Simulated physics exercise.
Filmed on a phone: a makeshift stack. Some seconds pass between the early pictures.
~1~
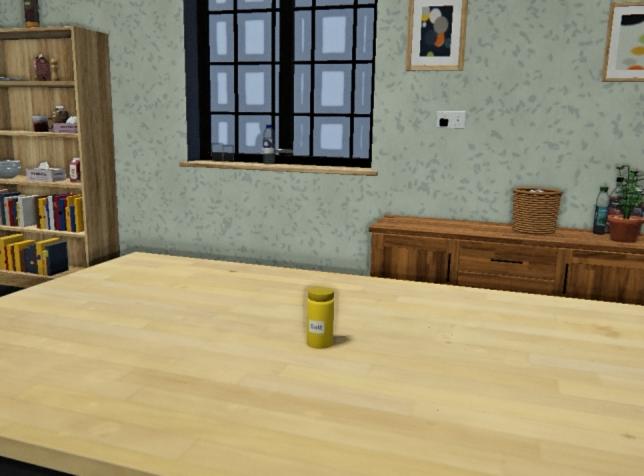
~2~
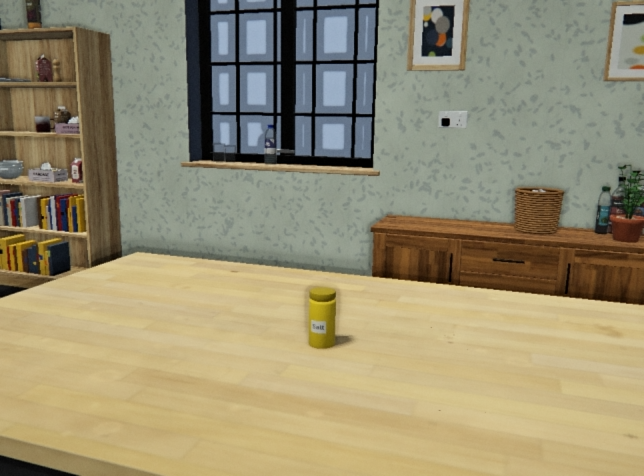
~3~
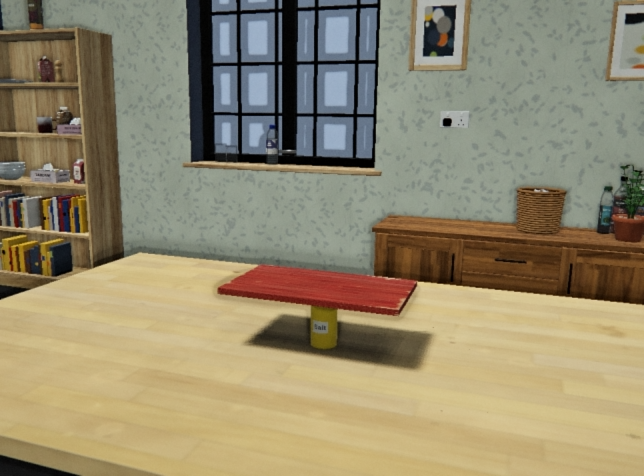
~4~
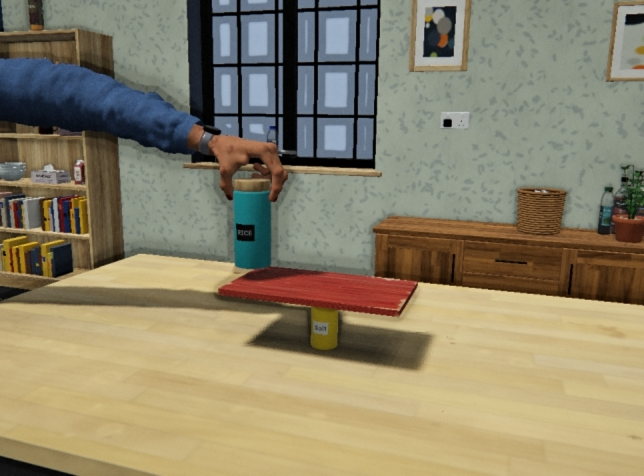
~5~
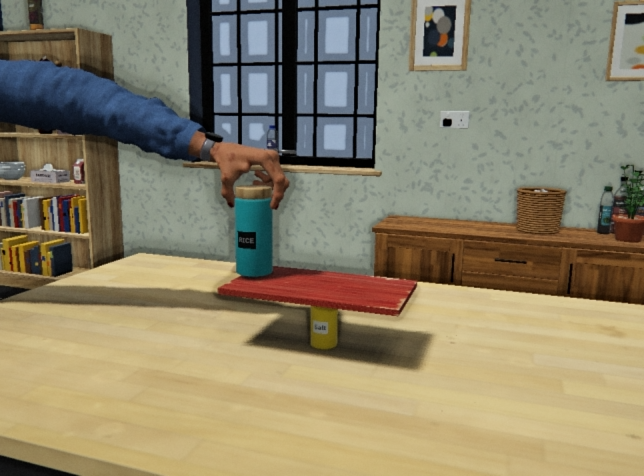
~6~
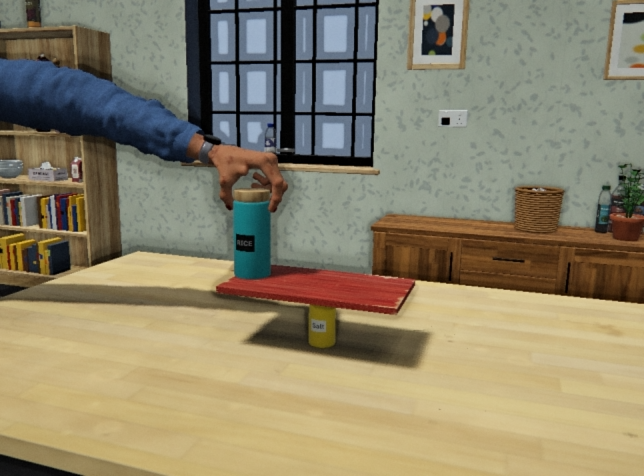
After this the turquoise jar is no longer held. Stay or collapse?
The stack loses its balance.
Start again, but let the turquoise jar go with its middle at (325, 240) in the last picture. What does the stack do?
Then it stays up.
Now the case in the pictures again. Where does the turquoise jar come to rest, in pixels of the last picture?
Around (214, 310).
Then, 0.30 s past the last view, turquoise jar now fallen; red board rocked 50° from its first pose.
Then, 0.50 s past the last view, yellow shaker rocked 61° from its first pose; red board rocked 27° from its first pose.
Then, 0.60 s past the last view, yellow shaker on its side; red board rocked 4° from its first pose.
Then, 0.80 s past the last view, red board now fallen; yellow shaker on its side.
Finally, fallen, turquoise jar and red board; down or leaning hard in the stack, yellow shaker. Final places as the last picture's camera would see them, turquoise jar near (213, 310). The stack comes apart.
